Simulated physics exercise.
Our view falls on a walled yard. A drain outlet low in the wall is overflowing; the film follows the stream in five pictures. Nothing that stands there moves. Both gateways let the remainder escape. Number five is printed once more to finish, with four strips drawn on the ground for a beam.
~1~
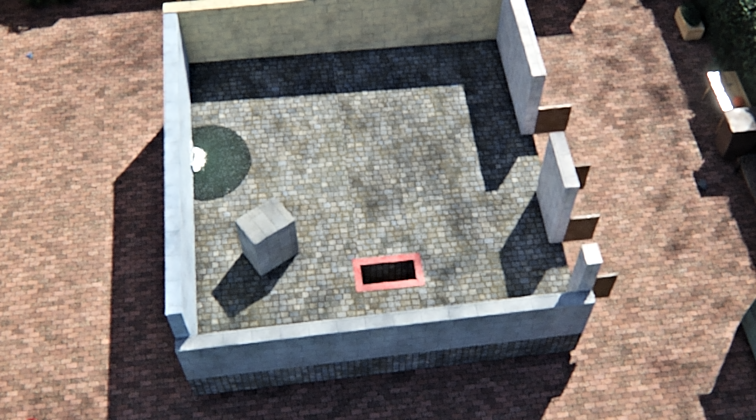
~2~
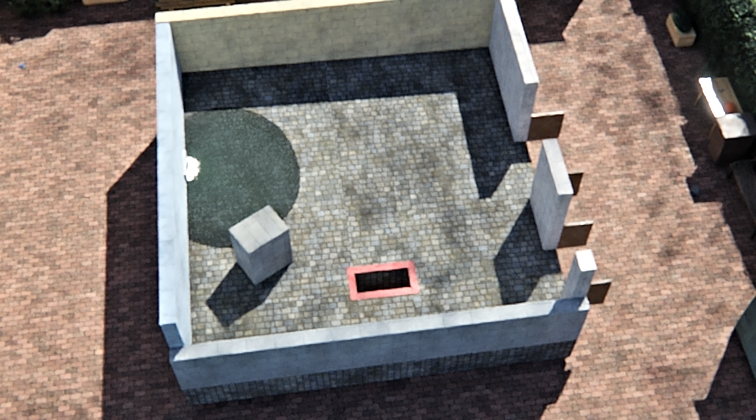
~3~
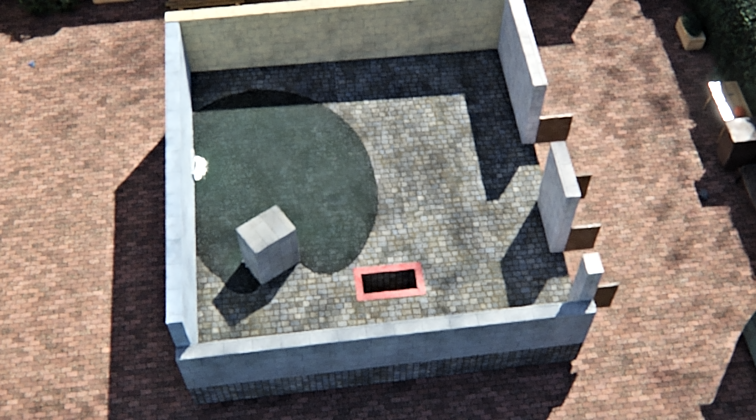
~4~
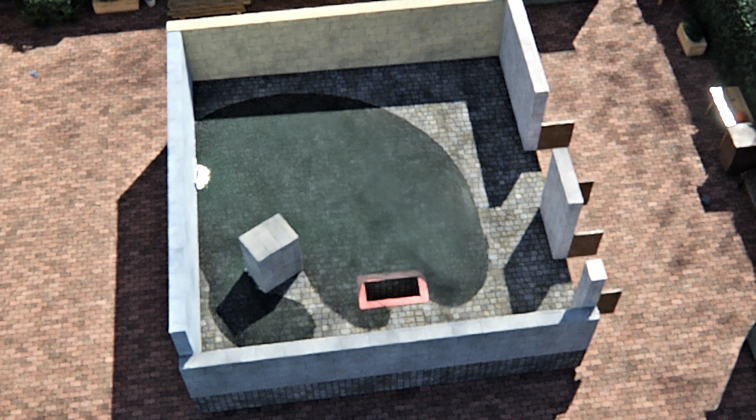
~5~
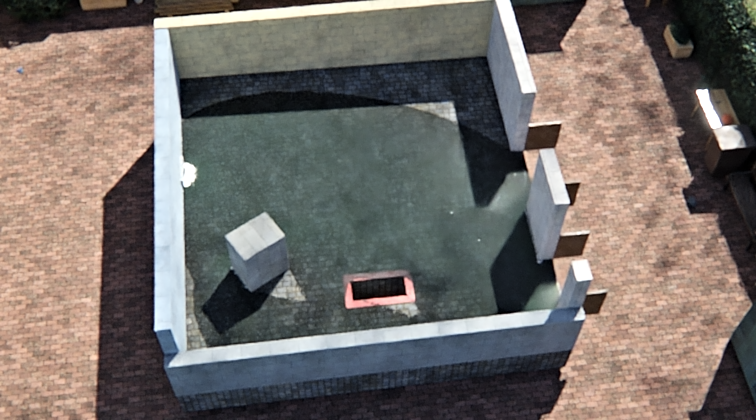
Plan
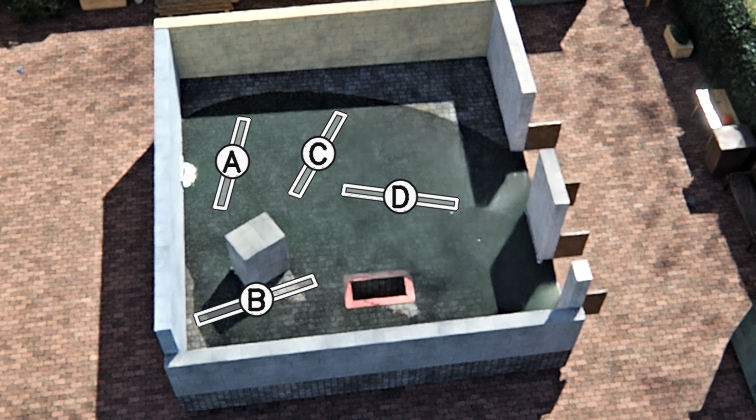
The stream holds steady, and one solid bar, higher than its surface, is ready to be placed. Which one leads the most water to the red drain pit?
C is best.
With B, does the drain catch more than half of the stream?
No, it does not.
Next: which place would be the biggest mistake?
It is A.
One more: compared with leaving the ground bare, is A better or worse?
It is worse.
In white, A from (220, 207) to (243, 118); B from (197, 319) to (314, 280); C from (294, 194) to (340, 113); D from (343, 189) to (456, 204).
If A is chosen, about 11 % of the stream goes into the red drain pit, about 89 % out by the gates.
If B is chosen, about 21 % of the stream goes into the red drain pit, about 79 % out by the gates.
If C is chosen, about 32 % of the stream goes into the red drain pit, about 68 % out by the gates.
If D is chosen, about 21 % of the stream goes into the red drain pit, about 79 % out by the gates.
